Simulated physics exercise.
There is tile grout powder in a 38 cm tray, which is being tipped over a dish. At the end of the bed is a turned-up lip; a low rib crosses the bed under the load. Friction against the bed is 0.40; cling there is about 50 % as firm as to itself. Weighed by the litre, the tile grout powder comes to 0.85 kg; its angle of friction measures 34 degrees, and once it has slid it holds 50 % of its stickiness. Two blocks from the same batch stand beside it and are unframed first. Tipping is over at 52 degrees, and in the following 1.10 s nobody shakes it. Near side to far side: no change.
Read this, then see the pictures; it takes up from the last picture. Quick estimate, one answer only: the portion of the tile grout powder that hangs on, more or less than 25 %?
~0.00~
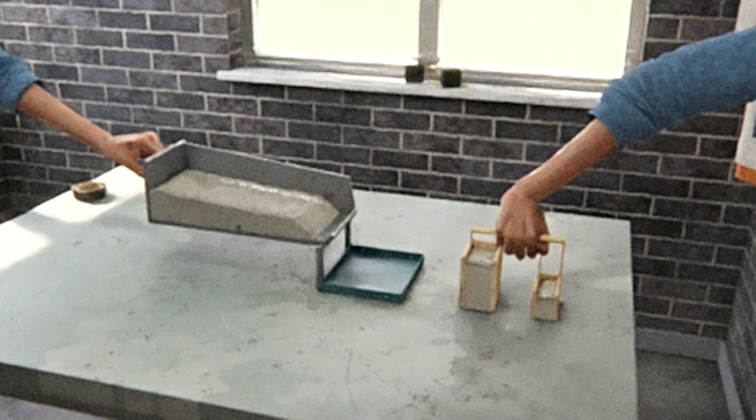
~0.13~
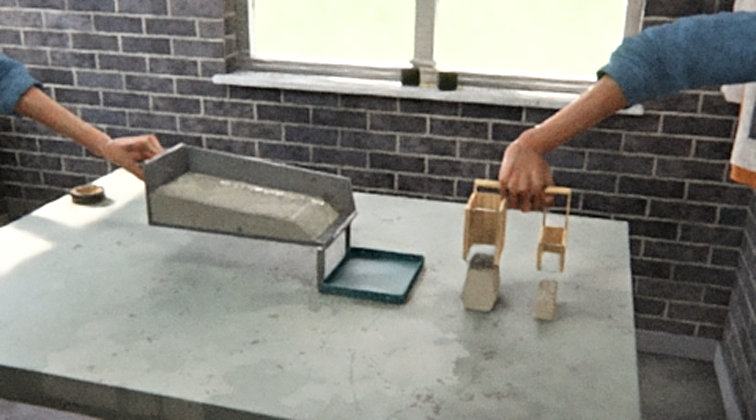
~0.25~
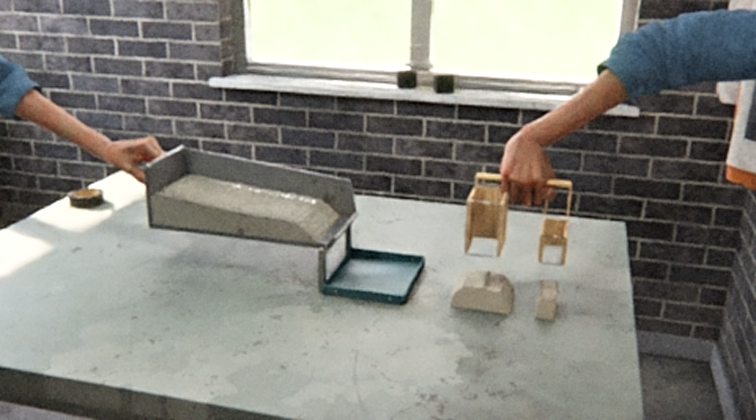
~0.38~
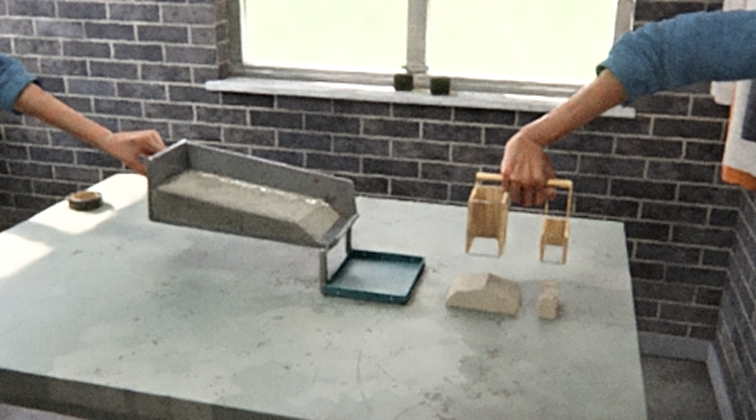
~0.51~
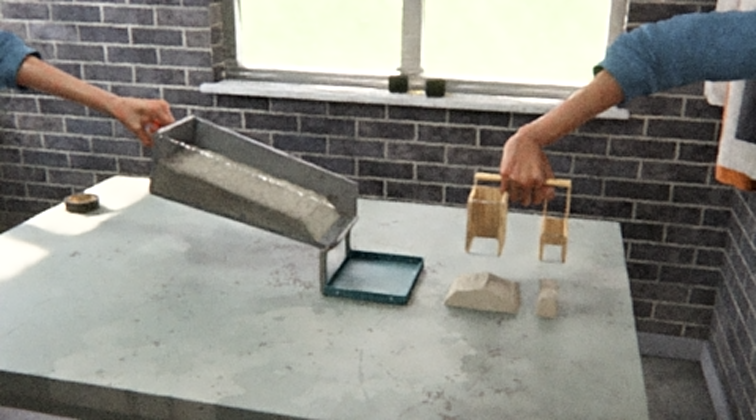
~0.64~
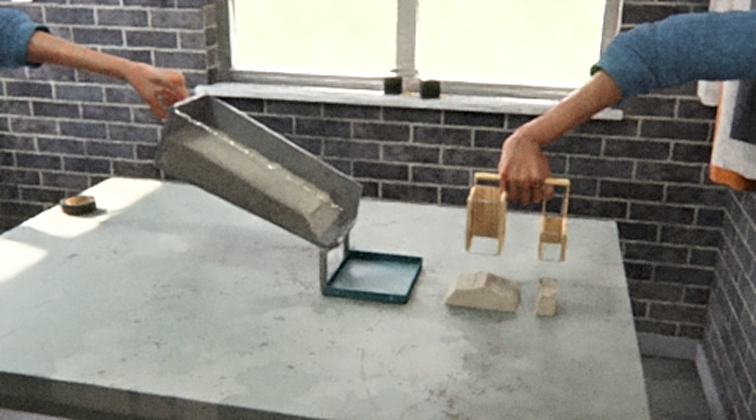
I would say less.
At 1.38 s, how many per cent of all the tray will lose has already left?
About 80 %.
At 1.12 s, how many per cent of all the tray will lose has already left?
I'd put it at around 20 %.
By 0.86 s, the tilt is 39 degrees and 100 % is on the bed.
By 1.12 s, the tilt is 52 degrees and 86 % is on the bed.
By 1.38 s, the tilt is 52 degrees and 32 % is on the bed.
By 1.64 s, the tilt is 52 degrees and 15 % is on the bed.
By 2.19 s, at the end, the tilt is 52 degrees and 14 % is on the bed.
